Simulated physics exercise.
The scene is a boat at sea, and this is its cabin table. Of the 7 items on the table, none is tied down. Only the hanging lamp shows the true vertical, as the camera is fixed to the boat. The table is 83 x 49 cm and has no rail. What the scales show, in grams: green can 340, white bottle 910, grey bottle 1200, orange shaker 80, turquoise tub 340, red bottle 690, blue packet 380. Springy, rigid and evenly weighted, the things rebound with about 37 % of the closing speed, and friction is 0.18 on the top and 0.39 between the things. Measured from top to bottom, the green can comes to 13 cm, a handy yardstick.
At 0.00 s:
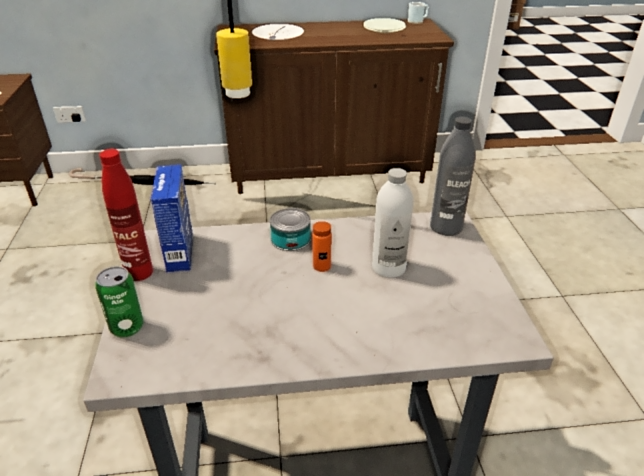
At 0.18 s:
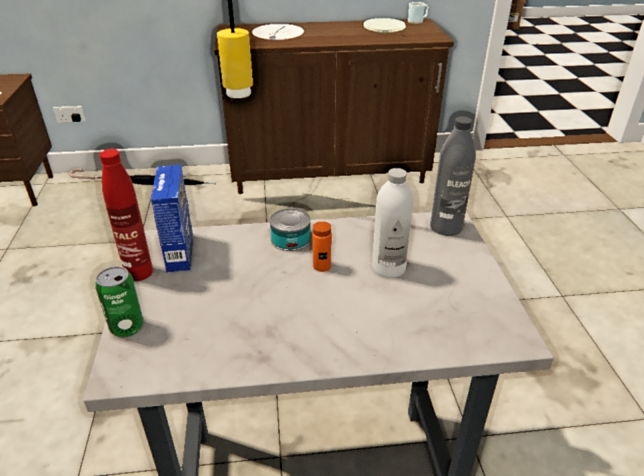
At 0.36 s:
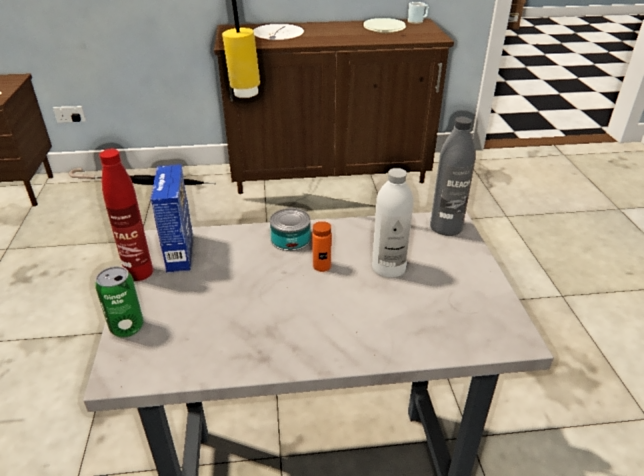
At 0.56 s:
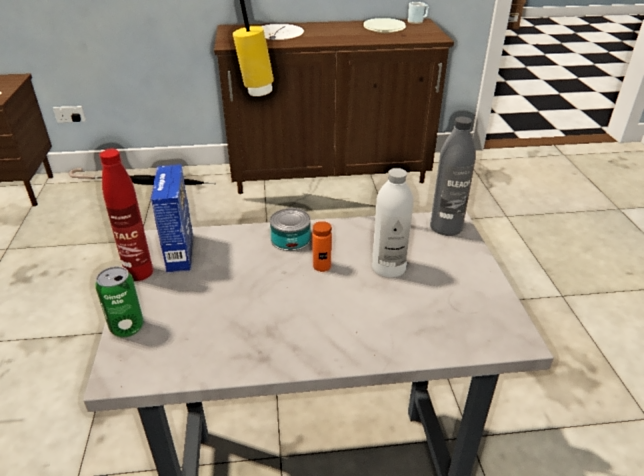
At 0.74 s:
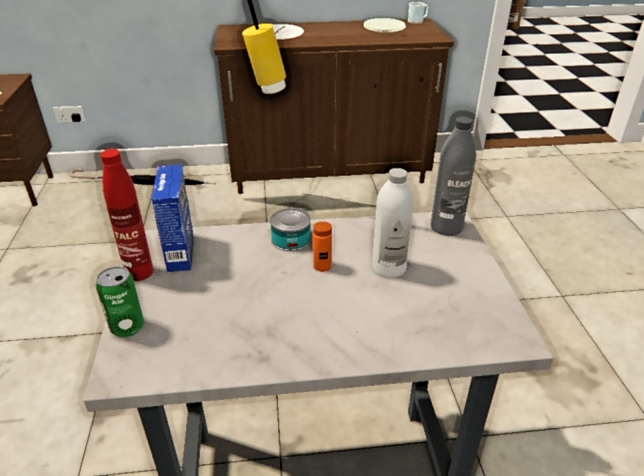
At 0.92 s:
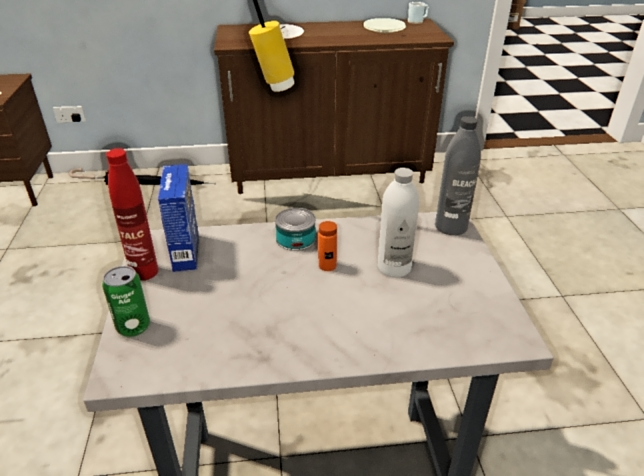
The yellow hanging lamp swung gradually to the right while the cabin table tipped right side down, and near the end the bottles, cans and packet on the tabletop all shifted slightly to the right.
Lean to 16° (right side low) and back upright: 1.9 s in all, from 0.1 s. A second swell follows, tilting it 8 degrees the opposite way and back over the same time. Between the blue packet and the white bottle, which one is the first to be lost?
It is the latter of the pair.
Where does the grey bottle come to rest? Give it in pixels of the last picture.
Close to pixel (596, 390) in the final view.
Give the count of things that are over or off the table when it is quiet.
The answer is 2.
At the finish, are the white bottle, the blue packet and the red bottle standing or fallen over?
Well, the white bottle tumbles down, the blue packet holds steady, and the red bottle holds steady.
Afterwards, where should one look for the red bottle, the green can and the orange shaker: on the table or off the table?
Afterwards, the red bottle stays on its support, the green can stays on its support, and the orange shaker stays on its support.
Around 1.32 s, heel 13°, right side down; grey bottle now off the table; blue packet shifted 14 cm near (239, 214); white bottle shifted 14 cm near (457, 219).
Around 1.62 s, heel 6°, right side down; white bottle now off the table; blue packet shifted 29 cm near (305, 210); red bottle shifted 26 cm.
Around 2.02 s, boat level; blue packet shifted 38 cm near (341, 207); red bottle shifted 32 cm; orange shaker shifted 37 cm.
Finally (4.4 s), off the table, white bottle and grey bottle; not toppled but over 5 cm from the start, green can, orange shaker, turquoise tub, red bottle and blue packet. Final places as that camera would see them, blue packet near (339, 208), white bottle near (396, 452). Blue packet was never lost; white bottle went at 1.54 s.
